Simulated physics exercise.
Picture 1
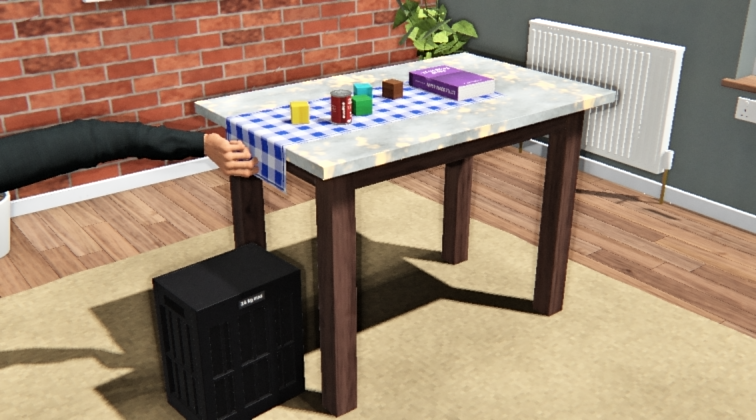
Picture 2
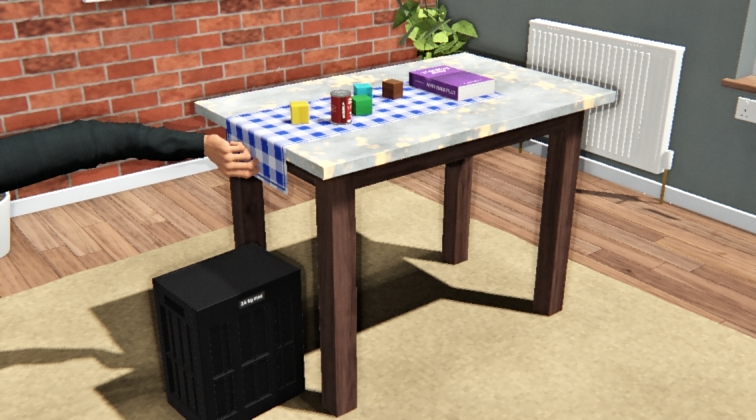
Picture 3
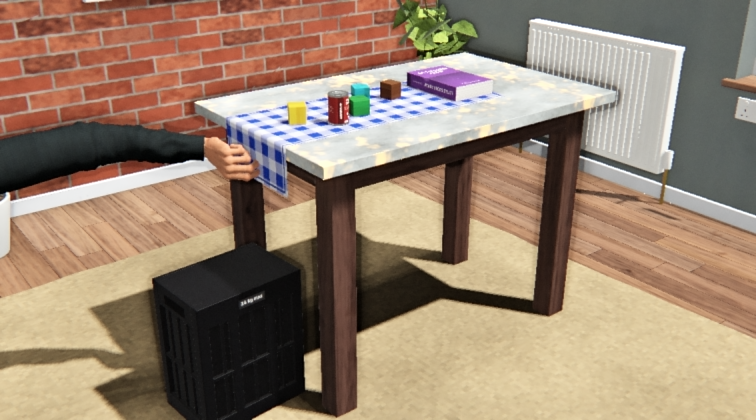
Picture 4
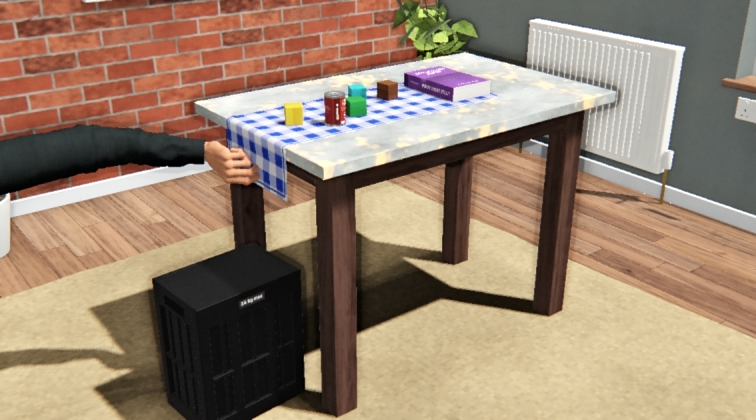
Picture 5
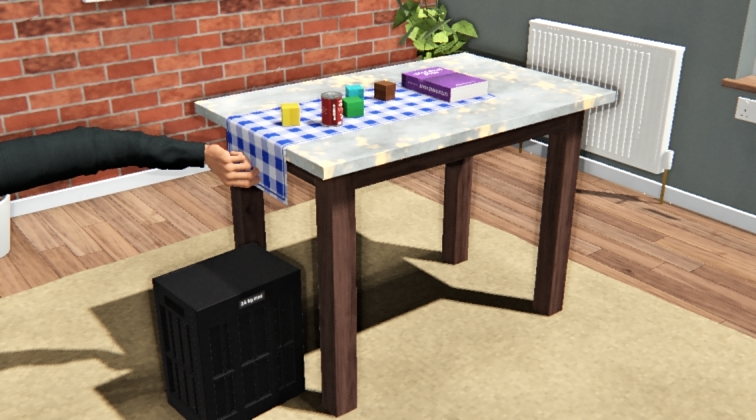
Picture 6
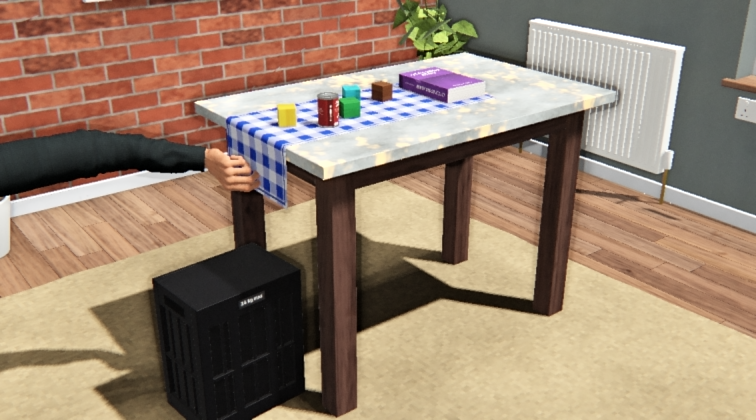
A hand slowly pulls a blue checked cloth leftward, carrying the objects along the table.
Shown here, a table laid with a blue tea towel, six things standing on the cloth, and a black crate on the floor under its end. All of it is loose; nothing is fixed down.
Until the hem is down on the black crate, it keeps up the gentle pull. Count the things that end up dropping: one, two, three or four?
Just two fall.
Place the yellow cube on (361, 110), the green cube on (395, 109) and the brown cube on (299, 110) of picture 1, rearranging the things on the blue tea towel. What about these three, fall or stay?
In the end the yellow cube is still on top, the green cube is still on top, and the brown cube is no longer on top.
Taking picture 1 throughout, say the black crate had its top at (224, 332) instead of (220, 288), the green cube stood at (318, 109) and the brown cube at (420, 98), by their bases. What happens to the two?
The green cube? Lost. The brown cube? Safe.
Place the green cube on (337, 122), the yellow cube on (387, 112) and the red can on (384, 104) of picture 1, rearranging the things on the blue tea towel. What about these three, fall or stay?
Result - green cube down, yellow cube still up, red can still up.
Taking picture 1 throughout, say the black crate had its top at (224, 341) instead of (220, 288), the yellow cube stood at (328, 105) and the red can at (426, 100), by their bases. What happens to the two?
The yellow cube ends up off the top and the red can ends up still on top.
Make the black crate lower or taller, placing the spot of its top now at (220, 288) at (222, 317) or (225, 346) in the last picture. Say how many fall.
In that event, 3 and 4.
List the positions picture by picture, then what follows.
The first frame shows hem (287, 194); yellow cube (300, 103); red can (341, 92); green cube (361, 97); turquoise cube (363, 85); brown cube (393, 81); top of the crate (220, 288).
The second frame shows hem (288, 195); yellow cube (300, 103).
The third frame shows hem (288, 198); red can (338, 93).
The fourth frame shows hem (288, 202); green cube (355, 99); top of the crate (220, 288).
The fifth frame shows hem (288, 205); turquoise cube (355, 87).
The sixth frame shows hem (287, 209); yellow cube (286, 106); red can (328, 95); green cube (349, 100); turquoise cube (351, 87); brown cube (382, 83).
A little later, hem near (258, 218); all still up.
Next, hem near (259, 251); yellow cube gone.
When it is over, hem on the crate; yellow cube and red can gone. The answer is two.
